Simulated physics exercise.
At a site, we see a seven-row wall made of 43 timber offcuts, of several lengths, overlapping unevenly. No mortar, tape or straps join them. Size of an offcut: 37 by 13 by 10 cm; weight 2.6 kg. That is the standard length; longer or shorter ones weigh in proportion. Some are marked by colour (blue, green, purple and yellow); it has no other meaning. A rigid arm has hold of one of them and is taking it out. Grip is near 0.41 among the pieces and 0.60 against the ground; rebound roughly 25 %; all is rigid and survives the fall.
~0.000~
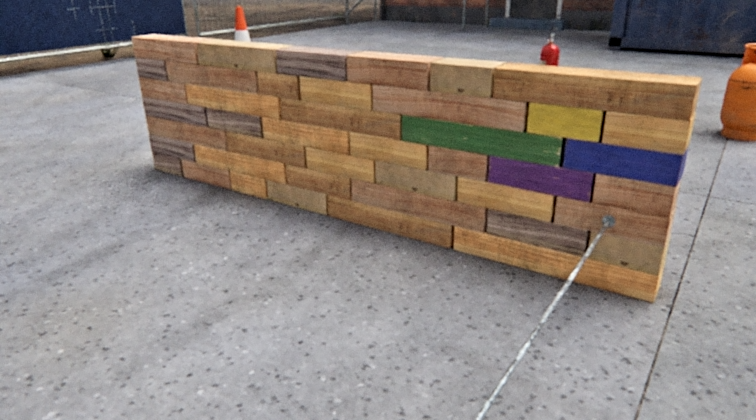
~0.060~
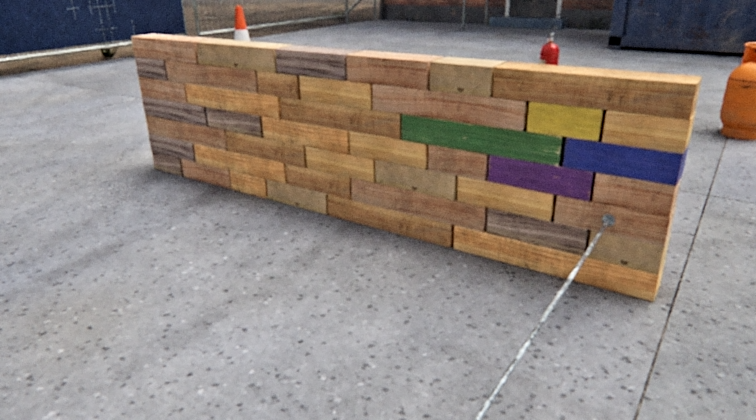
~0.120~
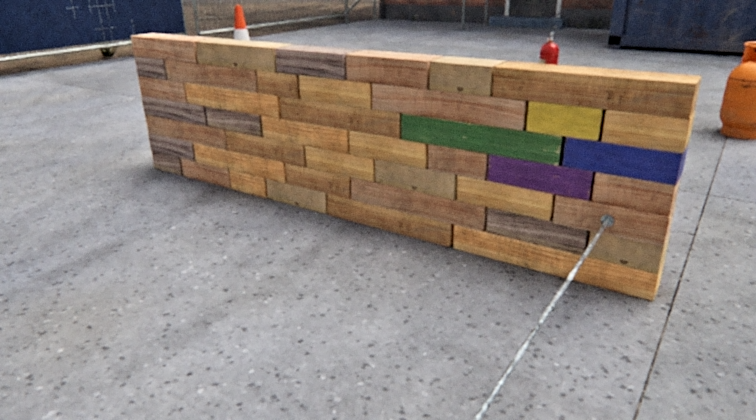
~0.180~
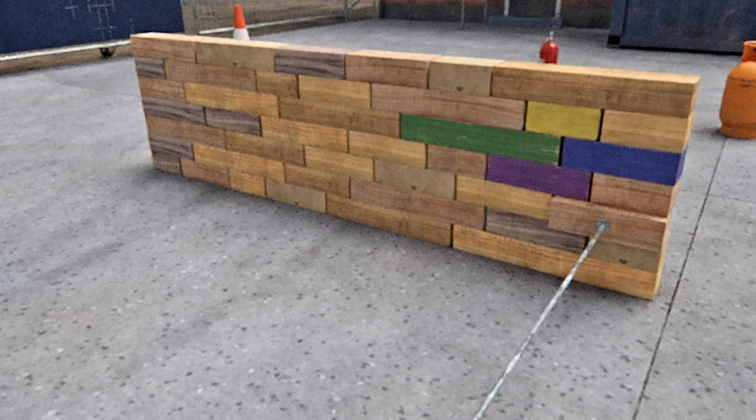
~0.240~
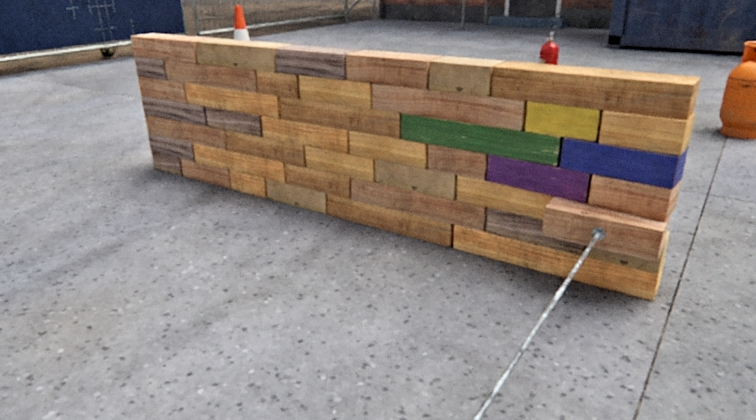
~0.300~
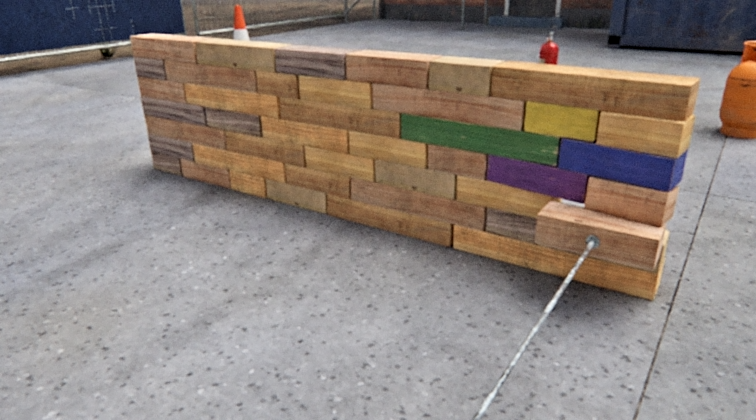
In the video, a thin rod attached to a block near the lower right of a low wooden wall draws it steadily outward, and the blue and purple blocks and others above it shift slightly while the rest stays still.
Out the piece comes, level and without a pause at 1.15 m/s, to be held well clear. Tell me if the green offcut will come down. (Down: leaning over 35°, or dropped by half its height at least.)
In the end the green offcut remains up.
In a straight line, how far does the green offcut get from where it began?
Some 0 cm.
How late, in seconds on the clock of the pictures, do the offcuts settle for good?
Near 3.0 s.
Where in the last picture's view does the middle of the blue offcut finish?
Near (551, 282).
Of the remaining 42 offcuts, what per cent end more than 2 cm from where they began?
Shifted: 10 per cent.
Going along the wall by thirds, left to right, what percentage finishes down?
In per cent: Left 0, middle 0, right 40.
By 0.54 s, 1 of the 42 other offcuts down; green offcut unmoved; blue offcut moved 7 cm.
By 1.56 s, 5 of the 42 other offcuts down; green offcut unmoved; yellow offcut tilted 55°.
By 2.16 s, 5 of the 42 other offcuts down; green offcut unmoved; blue offcut on its side.
When it is over (3.2 s), 5 of the 42 other offcuts down; green offcut unmoved; yellow offcut on its side; blue offcut on its side. In pixels of the last frame, middles, green offcut near (481, 134), yellow offcut near (722, 214).
